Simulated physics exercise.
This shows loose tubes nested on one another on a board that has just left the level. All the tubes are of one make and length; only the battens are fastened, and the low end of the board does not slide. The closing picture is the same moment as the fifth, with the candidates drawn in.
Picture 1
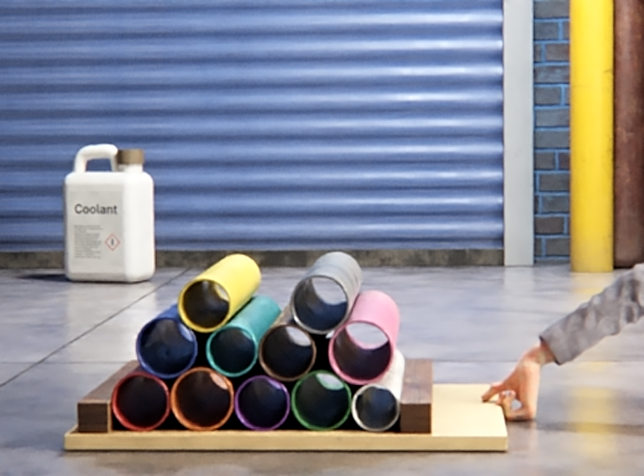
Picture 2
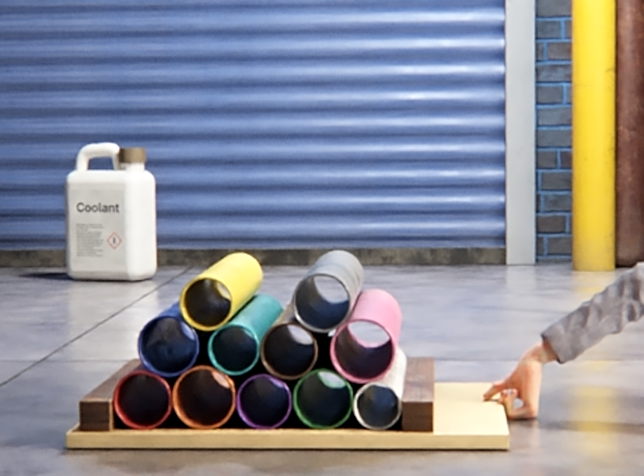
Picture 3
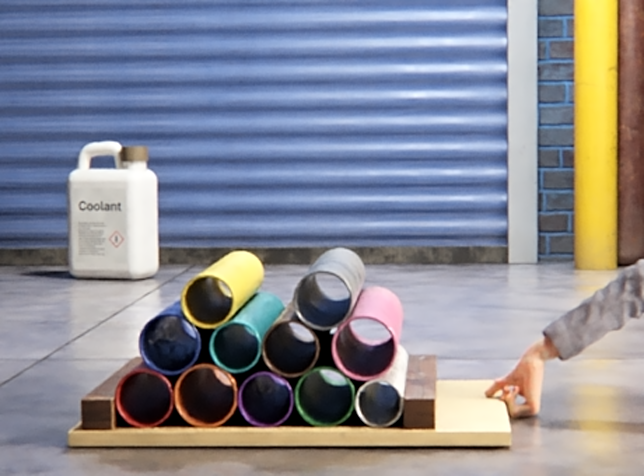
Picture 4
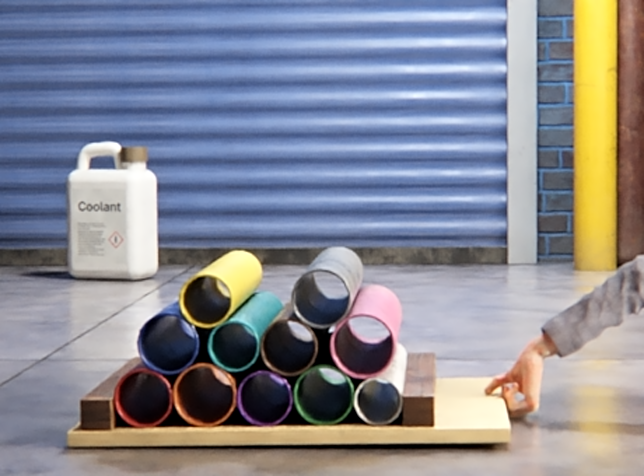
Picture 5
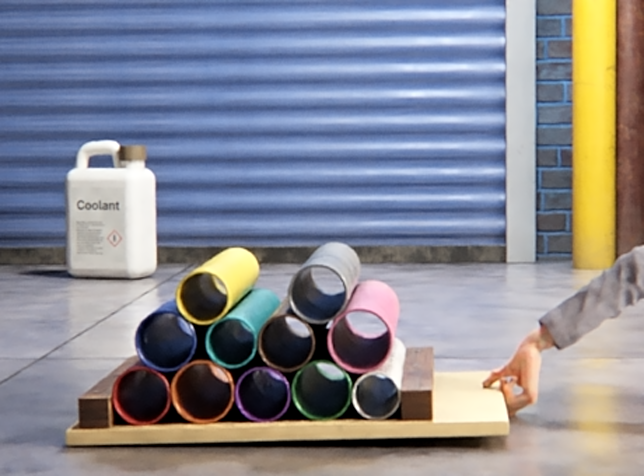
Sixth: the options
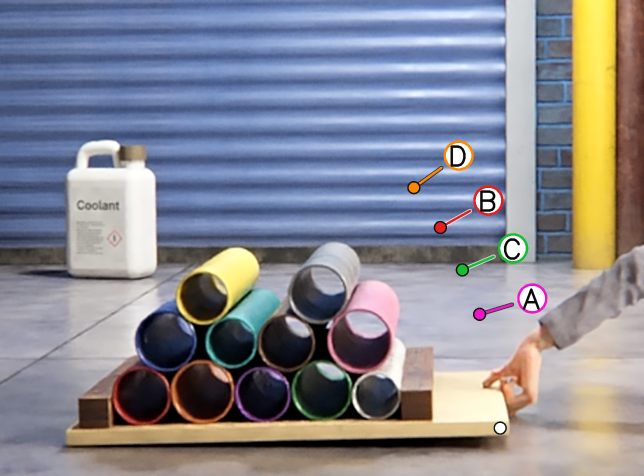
A wooden board carrying a stack of colourful tubes between two dark battens lies flat at first, a hand at its right end. The fingers then raise that end slightly, leaving the board at a faint slant, with the tubes still nested and the coolant jug standing behind.
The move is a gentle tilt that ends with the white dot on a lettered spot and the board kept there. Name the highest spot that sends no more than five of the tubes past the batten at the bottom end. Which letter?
Raise it to D.
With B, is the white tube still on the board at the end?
The white tube: Yes.
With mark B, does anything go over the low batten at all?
Yes.
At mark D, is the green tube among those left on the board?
The green tube: Yes.
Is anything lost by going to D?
At D: Yes.
On the marked copy, A at (480, 314); B at (440, 227); C at (462, 270); D at (414, 188); the white dot at (500, 428).
Following D. Soon after the start, board at 20°.
Later, board at 35°.
In the end, board at 35°, five over the low batten.
As for the rest, A none over the low batten; B five over the low batten; C two over the low batten (blue, yellow).
